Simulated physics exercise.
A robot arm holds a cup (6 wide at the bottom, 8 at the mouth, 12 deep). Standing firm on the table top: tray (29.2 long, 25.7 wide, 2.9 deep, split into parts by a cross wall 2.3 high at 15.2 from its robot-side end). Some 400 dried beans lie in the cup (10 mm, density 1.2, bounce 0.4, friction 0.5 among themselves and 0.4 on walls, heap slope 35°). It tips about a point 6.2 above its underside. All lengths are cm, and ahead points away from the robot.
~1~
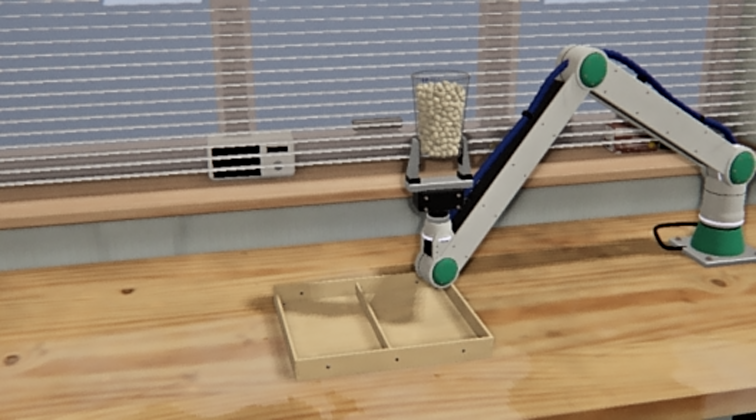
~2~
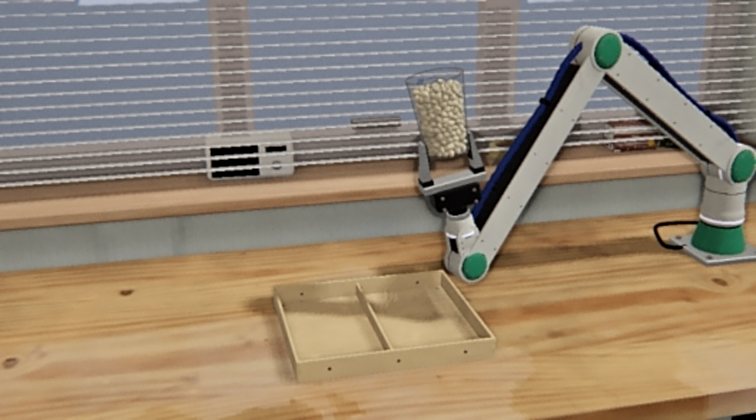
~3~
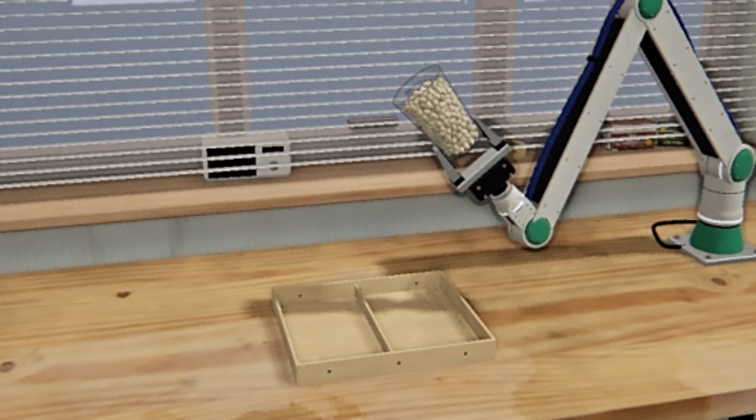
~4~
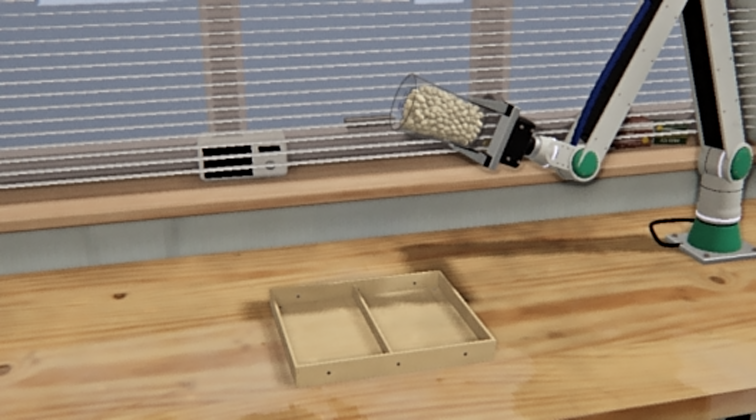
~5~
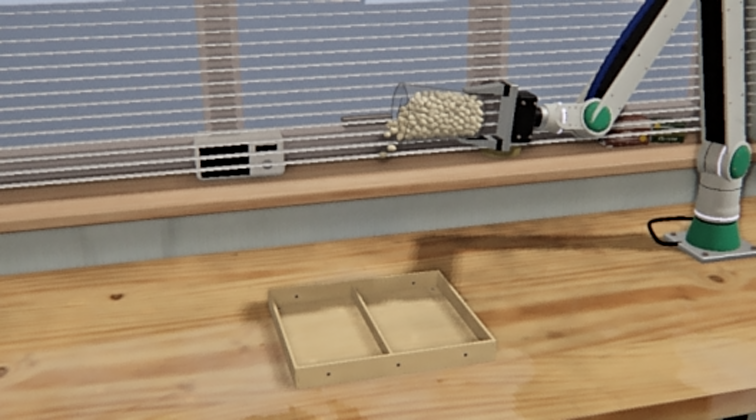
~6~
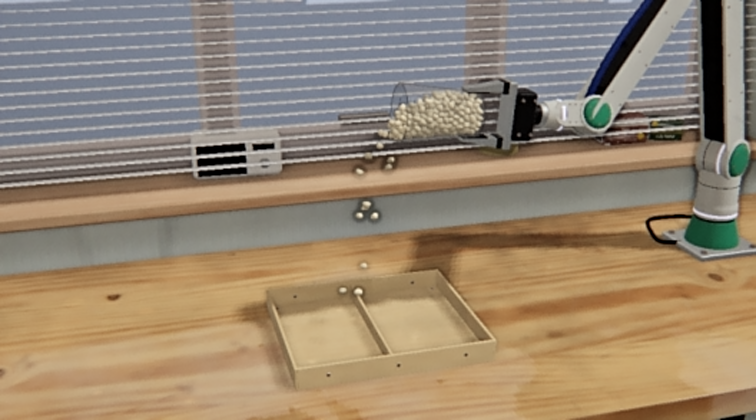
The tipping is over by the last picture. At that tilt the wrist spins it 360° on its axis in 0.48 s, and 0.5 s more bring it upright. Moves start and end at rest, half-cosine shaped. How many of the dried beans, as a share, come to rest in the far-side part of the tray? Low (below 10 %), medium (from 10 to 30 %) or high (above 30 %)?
Answer: Medium; from 10 to 30 % of the dried beans finish in the far-side part of the tray.
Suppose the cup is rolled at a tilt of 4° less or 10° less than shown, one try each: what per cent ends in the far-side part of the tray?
About 15 and 5 per cent.
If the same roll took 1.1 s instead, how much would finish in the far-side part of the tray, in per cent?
In that case some 30 per cent.
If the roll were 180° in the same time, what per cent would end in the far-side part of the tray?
In that case some 20 per cent.
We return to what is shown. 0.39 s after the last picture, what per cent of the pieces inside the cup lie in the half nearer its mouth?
Roughly 45 per cent.
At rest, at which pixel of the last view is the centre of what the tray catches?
Around (331, 341).
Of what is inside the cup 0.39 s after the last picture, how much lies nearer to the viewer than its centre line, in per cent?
About 60 per cent.
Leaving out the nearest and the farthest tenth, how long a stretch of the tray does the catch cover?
Some 16 cm.
Then, 0.39 s later, tipped 85°, highest piece 38 above the table; 336 in the cup, 30 in the far-side part, 9 in the robot-side part, 25 in flight or on a rim.
Then, 0.78 s later, tipped 28°, highest piece 39 above the table; 306 in the cup, 73 in the far-side part, 11 in the robot-side part, 10 in flight or on a rim.
Then, 1.18 s later, upright, highest piece 40 above the table; 305 in the cup, 82 in the far-side part, 12 in the robot-side part, 1 in flight or on a rim.
Then, 1.88 s later, upright, highest piece 40 above the table; 305 in the cup, 82 in the far-side part, 13 in the robot-side part.
At rest, 305 in the cup, 82 in the far-side part, 13 in the robot-side part. That is 20 % in the far-side part of the tray.
